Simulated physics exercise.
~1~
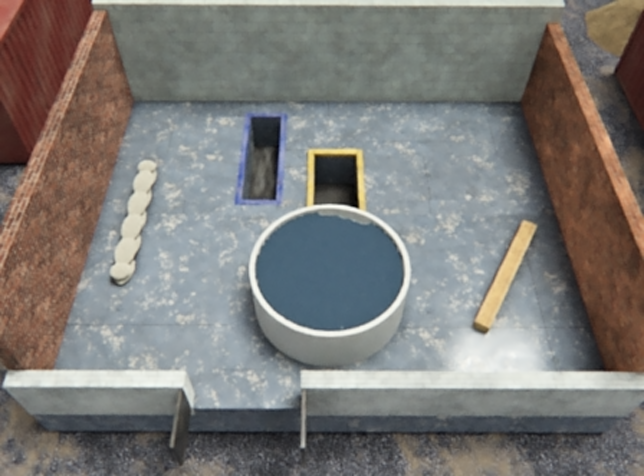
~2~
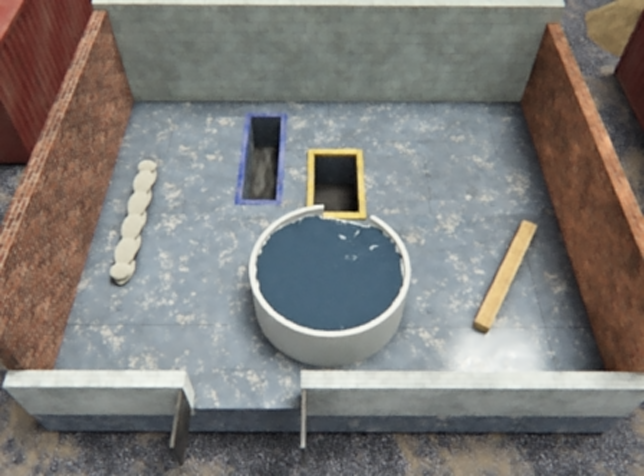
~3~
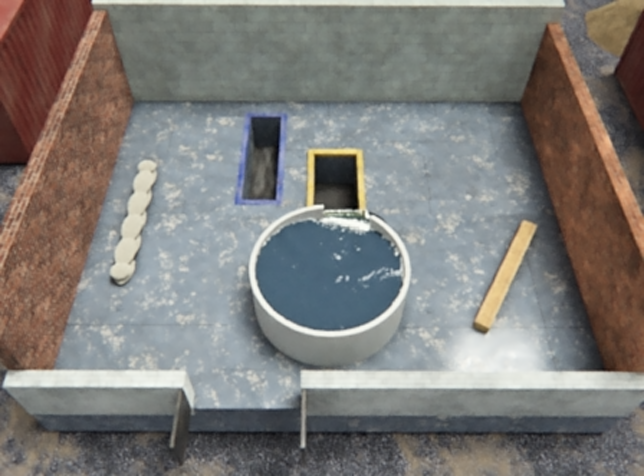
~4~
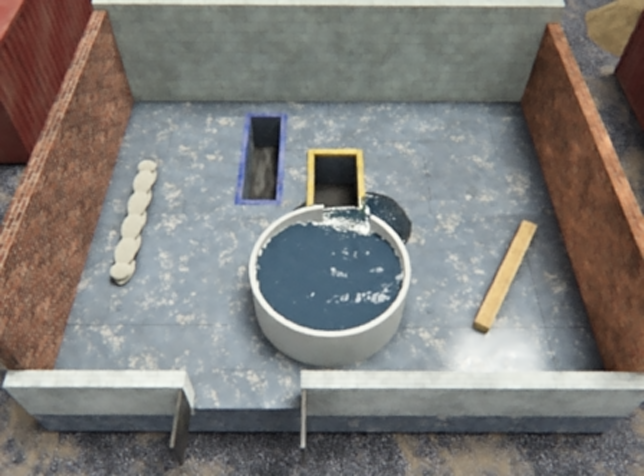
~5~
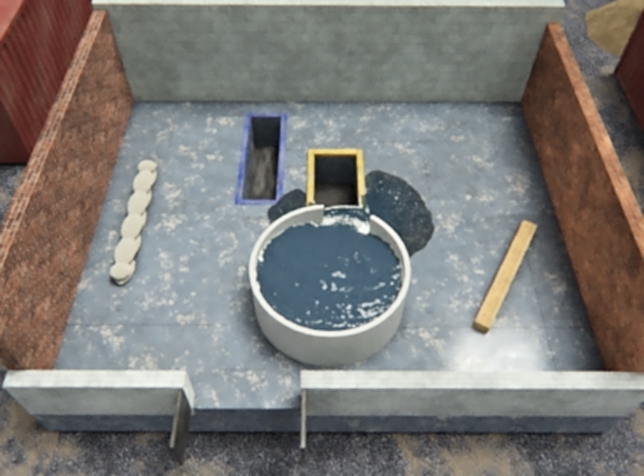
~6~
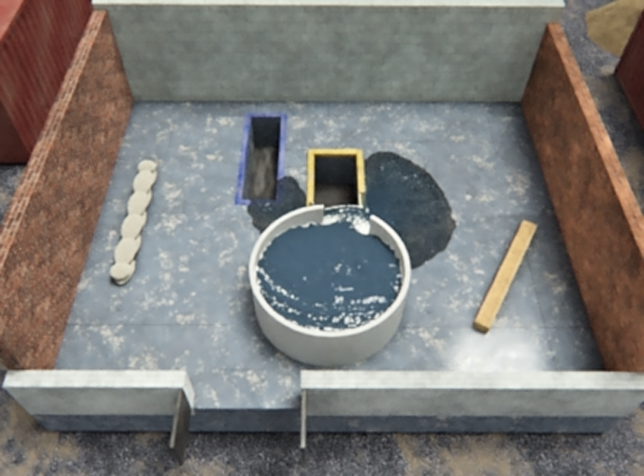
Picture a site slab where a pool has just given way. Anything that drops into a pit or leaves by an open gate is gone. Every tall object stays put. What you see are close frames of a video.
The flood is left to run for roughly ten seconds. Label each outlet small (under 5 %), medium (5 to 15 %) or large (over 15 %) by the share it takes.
Labels: Gate: Small, blue pit: Medium, yellow pit: Large.
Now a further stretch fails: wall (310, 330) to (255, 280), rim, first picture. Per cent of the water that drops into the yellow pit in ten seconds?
Yellow: About 0 %.
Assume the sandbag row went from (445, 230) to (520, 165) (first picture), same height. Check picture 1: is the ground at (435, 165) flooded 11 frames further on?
Swamped.
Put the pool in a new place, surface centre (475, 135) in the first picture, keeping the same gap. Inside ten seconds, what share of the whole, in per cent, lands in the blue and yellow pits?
Roughly, in per cent: Blue 30, yellow 6.
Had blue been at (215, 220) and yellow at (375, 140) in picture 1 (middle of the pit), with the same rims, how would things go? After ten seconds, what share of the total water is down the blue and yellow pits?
Blue 2%, yellow 25%.
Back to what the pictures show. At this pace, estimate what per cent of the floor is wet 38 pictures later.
Roughly 35 per cent.
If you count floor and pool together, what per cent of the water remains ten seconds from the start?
I'd say around 48 per cent.
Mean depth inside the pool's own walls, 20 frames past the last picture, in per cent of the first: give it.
44 percent or thereabouts.
A moment on, water covers 25 % of the floor; the gate 0 %, the blue pit 1 %, the yellow pit 12 %.
Next, water covers 30 % of the floor; the gate 0 %, the blue pit 1 %, the yellow pit 20 %.
Then, water covers 30 % of the floor; the gate 0 %, the blue pit 2 %, the yellow pit 28 %.
Later, water covers 35 % of the floor; the gate 0 %, the blue pit 3 %, the yellow pit 37 %.
In the end, water covers 55 % of the floor; the gate 0 %, the blue pit 8 %, the yellow pit 43 %.
